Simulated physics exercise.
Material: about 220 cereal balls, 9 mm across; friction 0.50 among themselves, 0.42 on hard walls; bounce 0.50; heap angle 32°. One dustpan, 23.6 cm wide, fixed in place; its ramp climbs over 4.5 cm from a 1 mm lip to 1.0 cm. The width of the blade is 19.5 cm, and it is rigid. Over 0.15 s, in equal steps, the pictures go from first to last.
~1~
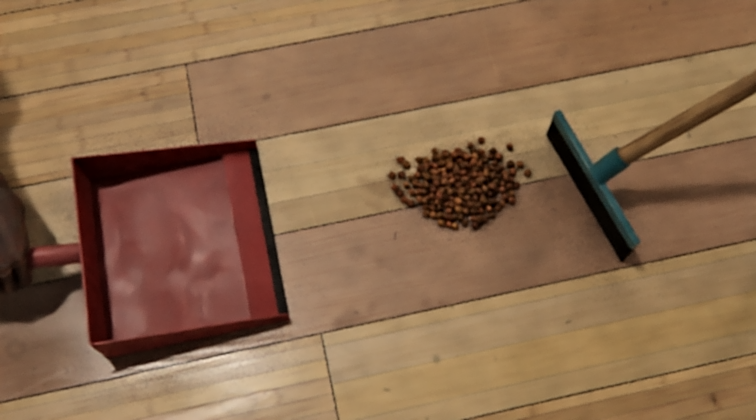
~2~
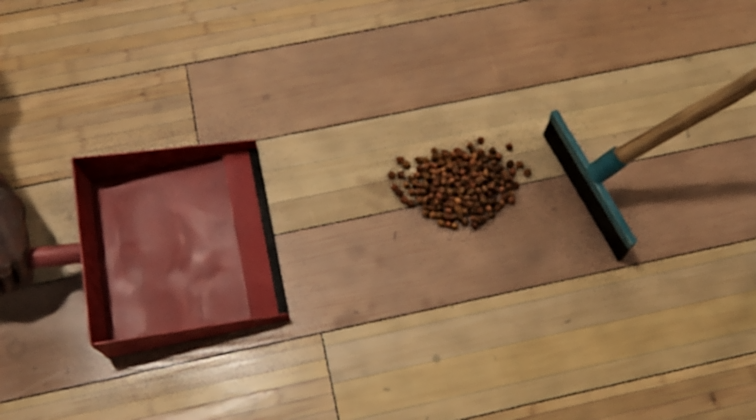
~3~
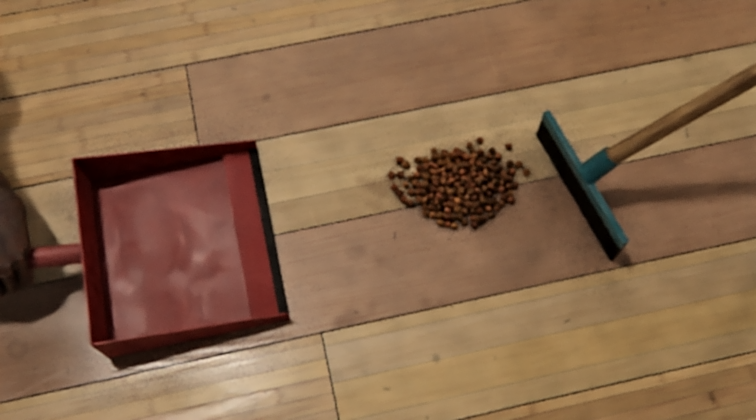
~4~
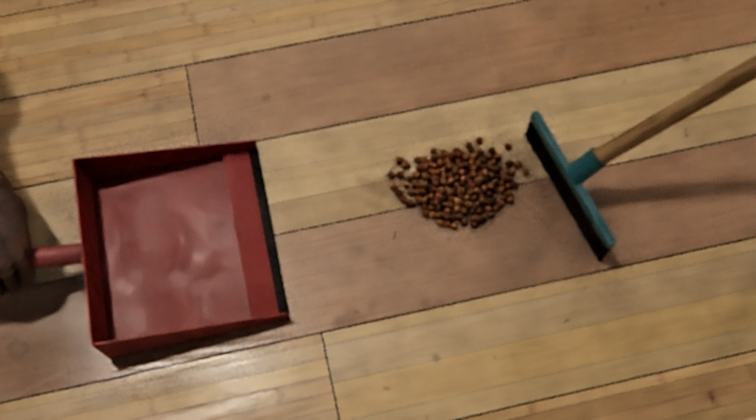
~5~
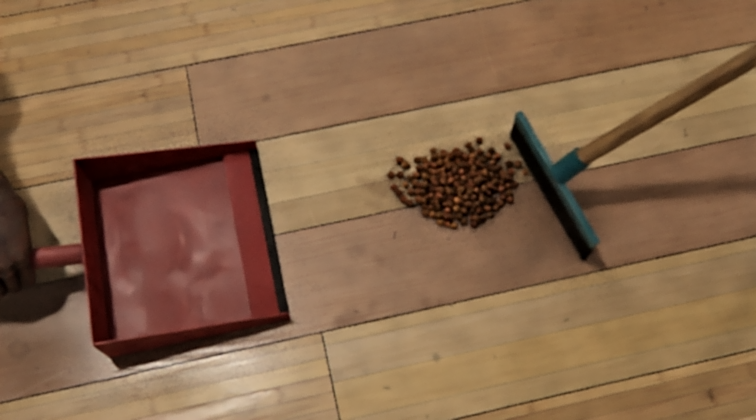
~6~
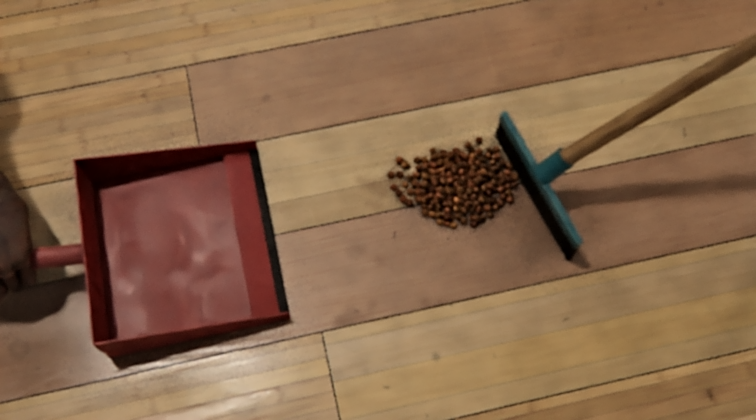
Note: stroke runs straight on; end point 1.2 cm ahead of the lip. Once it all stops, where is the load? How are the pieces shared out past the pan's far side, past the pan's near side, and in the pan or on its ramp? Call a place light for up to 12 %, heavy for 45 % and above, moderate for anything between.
Far side: Light; near side: Light; pan: Moderate.
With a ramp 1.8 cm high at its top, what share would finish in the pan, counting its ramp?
25 per cent.
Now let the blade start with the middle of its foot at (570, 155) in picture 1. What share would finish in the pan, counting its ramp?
Estimate: Near 15 %.
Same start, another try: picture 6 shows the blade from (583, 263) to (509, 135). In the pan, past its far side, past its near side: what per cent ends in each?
Pan 25, far 0, near 10.
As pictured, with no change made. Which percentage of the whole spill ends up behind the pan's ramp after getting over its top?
About 5 %.
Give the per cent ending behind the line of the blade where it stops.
About 15 per cent.
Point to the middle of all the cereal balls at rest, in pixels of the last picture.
Estimated resting centre: Around (275, 219).
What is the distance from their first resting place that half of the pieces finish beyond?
It works out to some 24 cm.
Then, 0.24 s after the last picture, middle of the blade 19 cm from the lip; 0 % over the lip, far side 5 %, near side 0 %.
Then, 0.40 s after the last picture, middle of the blade 9 cm from the lip; 0 % over the lip, far side 5 %, near side 5 %.
Then, 0.69 s after the last picture, middle of the blade 3 cm from the lip; 30 % over the lip, far side 5 %, near side 5 %.
In the end, far side 5 %, near side 5 %, pan 30 %, in front of the lip or behind the blade 55 %.
